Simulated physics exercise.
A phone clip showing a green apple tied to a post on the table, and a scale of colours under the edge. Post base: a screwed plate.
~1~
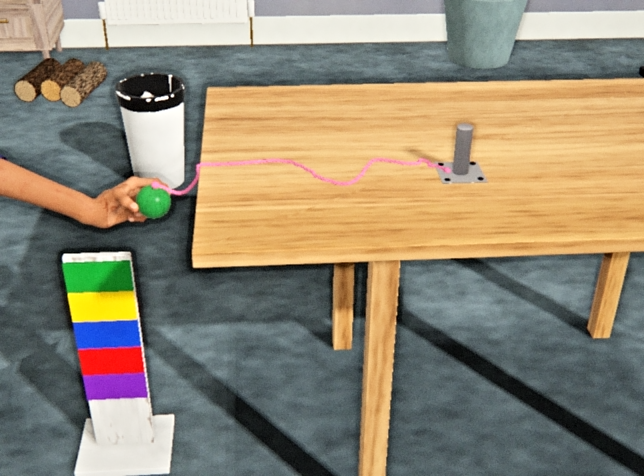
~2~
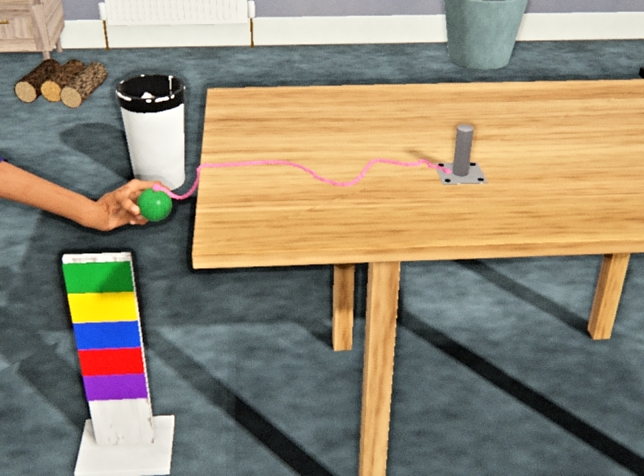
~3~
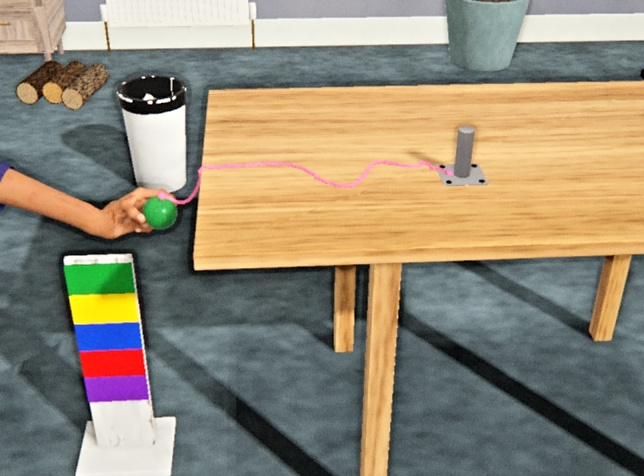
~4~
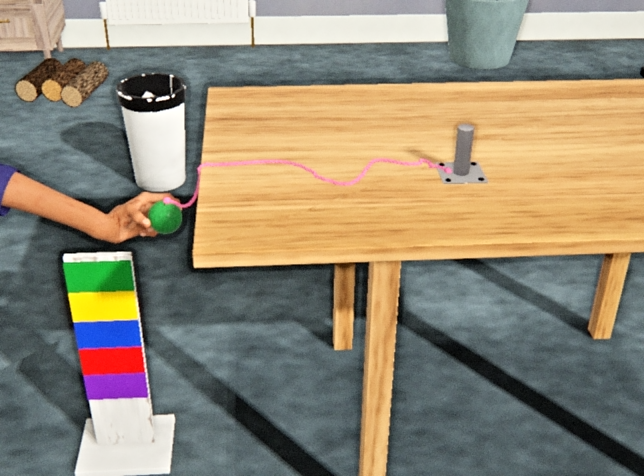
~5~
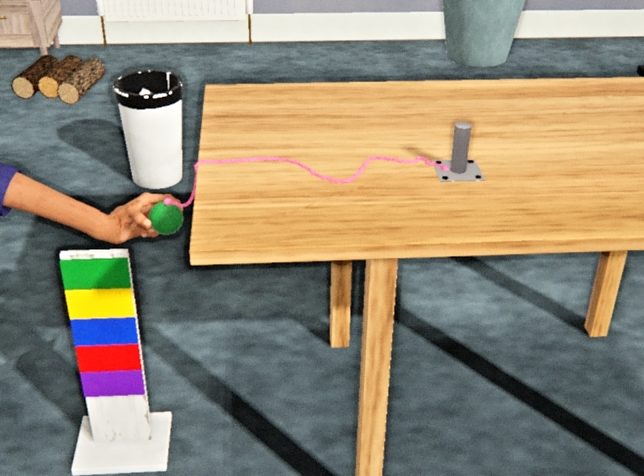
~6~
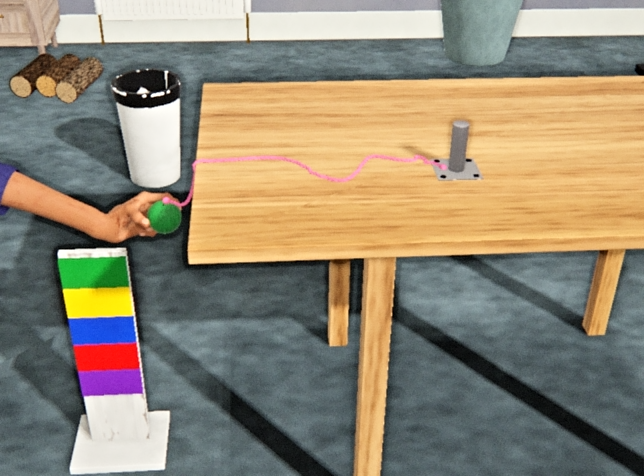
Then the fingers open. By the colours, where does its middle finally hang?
At the yellow band.
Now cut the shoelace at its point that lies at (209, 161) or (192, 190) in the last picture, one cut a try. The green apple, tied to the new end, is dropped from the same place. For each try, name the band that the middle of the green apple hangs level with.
Cut one gives no band; cut two gives green.
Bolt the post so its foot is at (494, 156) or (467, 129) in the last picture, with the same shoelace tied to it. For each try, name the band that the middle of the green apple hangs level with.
The first case gives green, the second gives green.
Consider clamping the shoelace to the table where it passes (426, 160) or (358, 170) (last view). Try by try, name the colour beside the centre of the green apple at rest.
Results, in sequence: Yellow / green.
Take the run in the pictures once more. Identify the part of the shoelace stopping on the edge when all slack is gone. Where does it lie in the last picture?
In the last picture it is at roughly (269, 158).
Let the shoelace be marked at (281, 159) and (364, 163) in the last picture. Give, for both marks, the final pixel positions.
At (207, 165), then (333, 167).
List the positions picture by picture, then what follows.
The first frame shows green apple (154, 201); green (98, 278); yellow (103, 308); blue (107, 335); red (112, 362); purple (116, 387).
The second frame shows green apple (155, 204); shoelace through (426, 162) (370, 164) (330, 182) (273, 162) (205, 167).
The third frame shows green apple (160, 212).
The fourth frame shows green apple (165, 217); shoelace through (427, 161) (371, 164) (331, 181) (274, 161) (206, 166).
The fifth frame shows green apple (166, 218).
The sixth frame shows green apple (164, 217); shoelace through (422, 158) (366, 160) (326, 177) (269, 158) (201, 162).
Soon after, apple near (174, 291); level with yellow.
After that, apple near (226, 297); level with yellow.
And then, apple near (195, 300); level with yellow.
In the end, apple near (202, 301); level with yellow. Its middle rests at the yellow band.
